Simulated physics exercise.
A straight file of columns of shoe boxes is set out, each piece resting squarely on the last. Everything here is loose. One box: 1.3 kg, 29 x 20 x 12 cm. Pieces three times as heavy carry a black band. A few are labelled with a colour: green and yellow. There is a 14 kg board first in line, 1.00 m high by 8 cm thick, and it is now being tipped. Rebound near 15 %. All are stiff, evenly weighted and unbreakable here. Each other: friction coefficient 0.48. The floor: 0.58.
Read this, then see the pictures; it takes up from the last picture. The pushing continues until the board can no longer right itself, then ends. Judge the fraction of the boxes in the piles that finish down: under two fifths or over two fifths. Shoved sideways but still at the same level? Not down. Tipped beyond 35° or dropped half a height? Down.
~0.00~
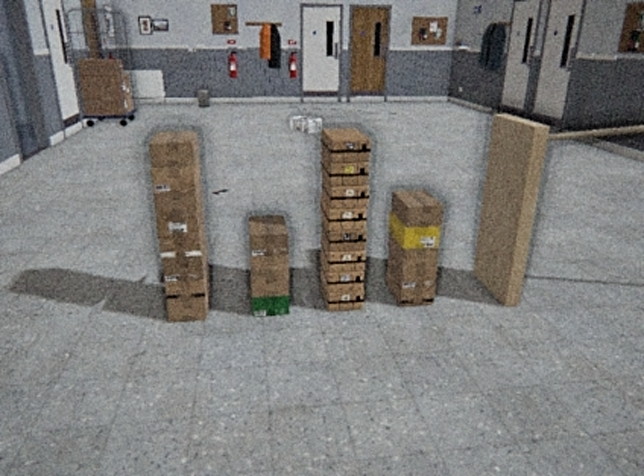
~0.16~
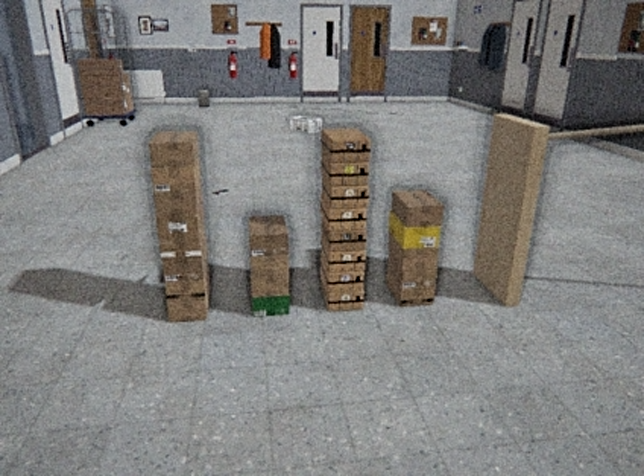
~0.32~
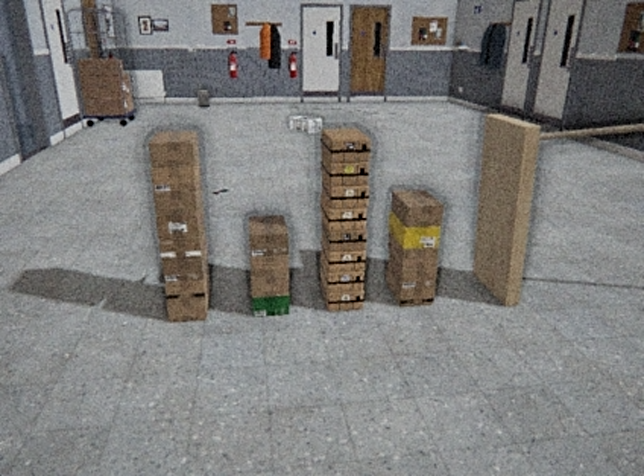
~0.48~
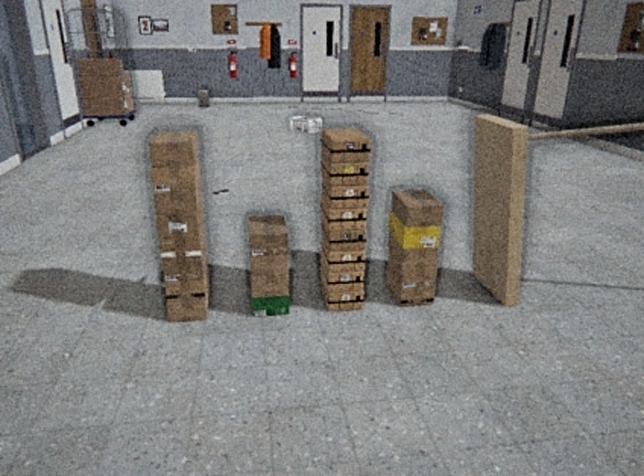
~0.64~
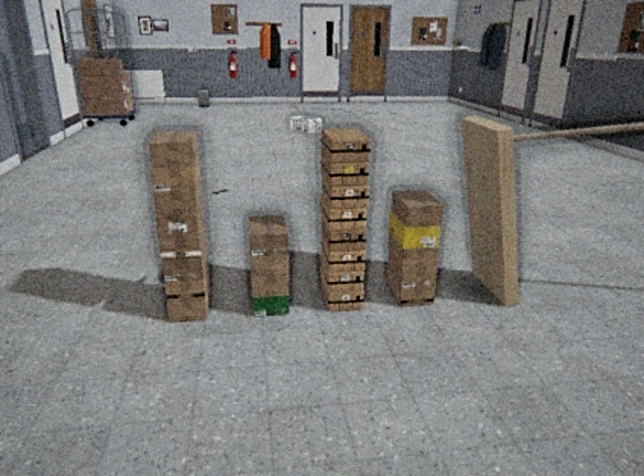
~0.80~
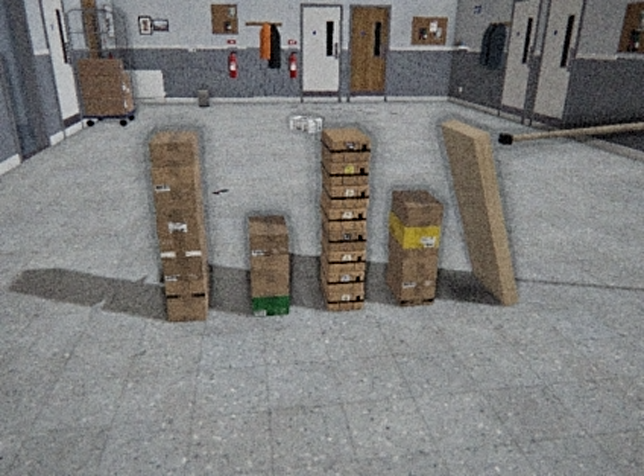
I would say fewer than two in five of them end down.
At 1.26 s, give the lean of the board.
I'd put it near 45°.
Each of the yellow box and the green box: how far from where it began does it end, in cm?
Result: Yellow at 15 cm, green at 0 cm.
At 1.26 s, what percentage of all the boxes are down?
0 per cent at that moment.
After 0.96 s, board 30° from upright; none of the 25 boxes down.
After 1.06 s, board 36° from upright; none of the 25 boxes down, 5 disturbed; yellow box leaning 5°.
After 1.16 s, board 42° from upright; none of the 25 boxes down, 5 disturbed; yellow box leaning 14°.
After 1.26 s, board 46° from upright; none of the 25 boxes down, 9 disturbed; yellow box leaning 19°.
At rest (1.6 s), board 46° from upright; none of the 25 boxes down, 11 disturbed; yellow box leaning 19°; green box unmoved. That is 0 per cent. As the last picture would show them, middles, yellow box near (384, 230), green box near (270, 294).
